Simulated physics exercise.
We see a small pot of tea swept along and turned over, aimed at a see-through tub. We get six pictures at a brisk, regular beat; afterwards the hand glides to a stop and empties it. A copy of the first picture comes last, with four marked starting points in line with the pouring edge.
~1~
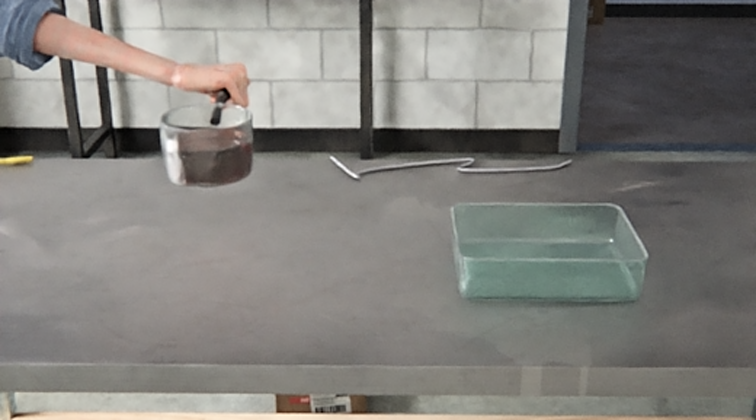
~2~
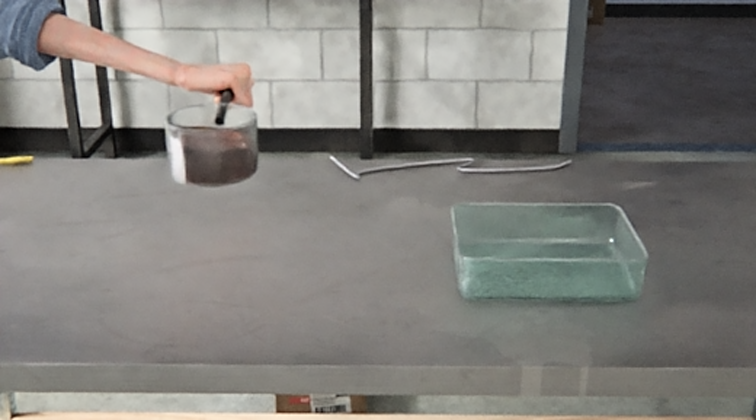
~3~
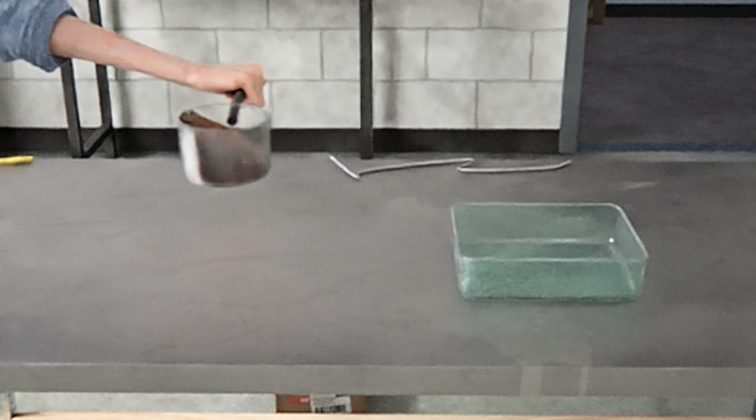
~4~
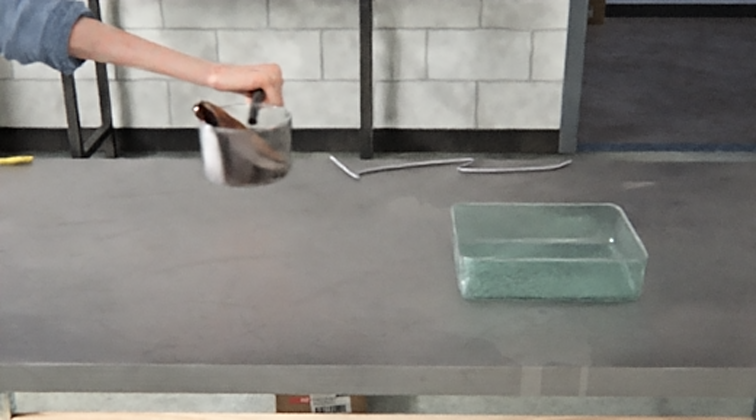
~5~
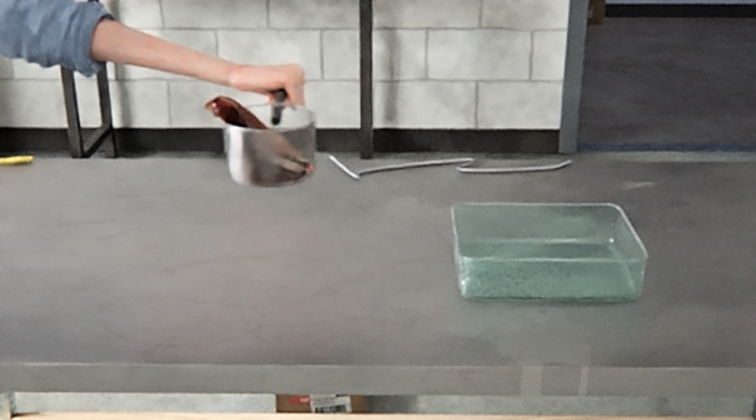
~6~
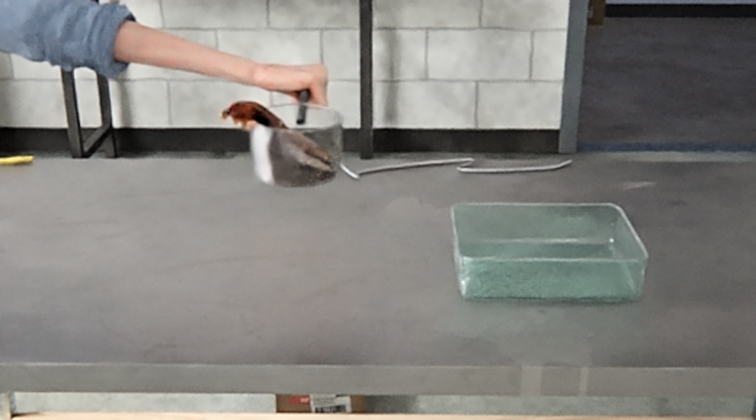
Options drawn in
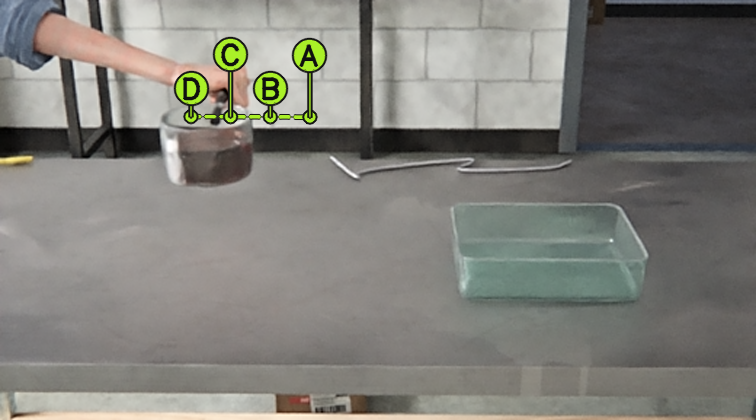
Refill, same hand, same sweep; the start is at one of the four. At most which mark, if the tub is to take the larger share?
Spot A.
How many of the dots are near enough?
One of the four.
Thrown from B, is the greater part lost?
Yes, that goes wrong.
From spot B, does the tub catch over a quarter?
Yes.
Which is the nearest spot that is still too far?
The answer is B.
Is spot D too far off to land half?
Yes, that goes wrong.
On the marked copy, A at (309, 117); B at (270, 116); C at (230, 116); D at (191, 116).
With A, about 75 % lands in the tub, 14 % falls short and 10 % goes beside or beyond.
With B, about 35 % lands in the tub, 54 % falls short and 11 % goes beside or beyond.
With C, about 19 % lands in the tub, 75 % falls short and 6 % goes beside or beyond.
With D, about 10 % lands in the tub, 85 % falls short and 4 % goes beside or beyond.
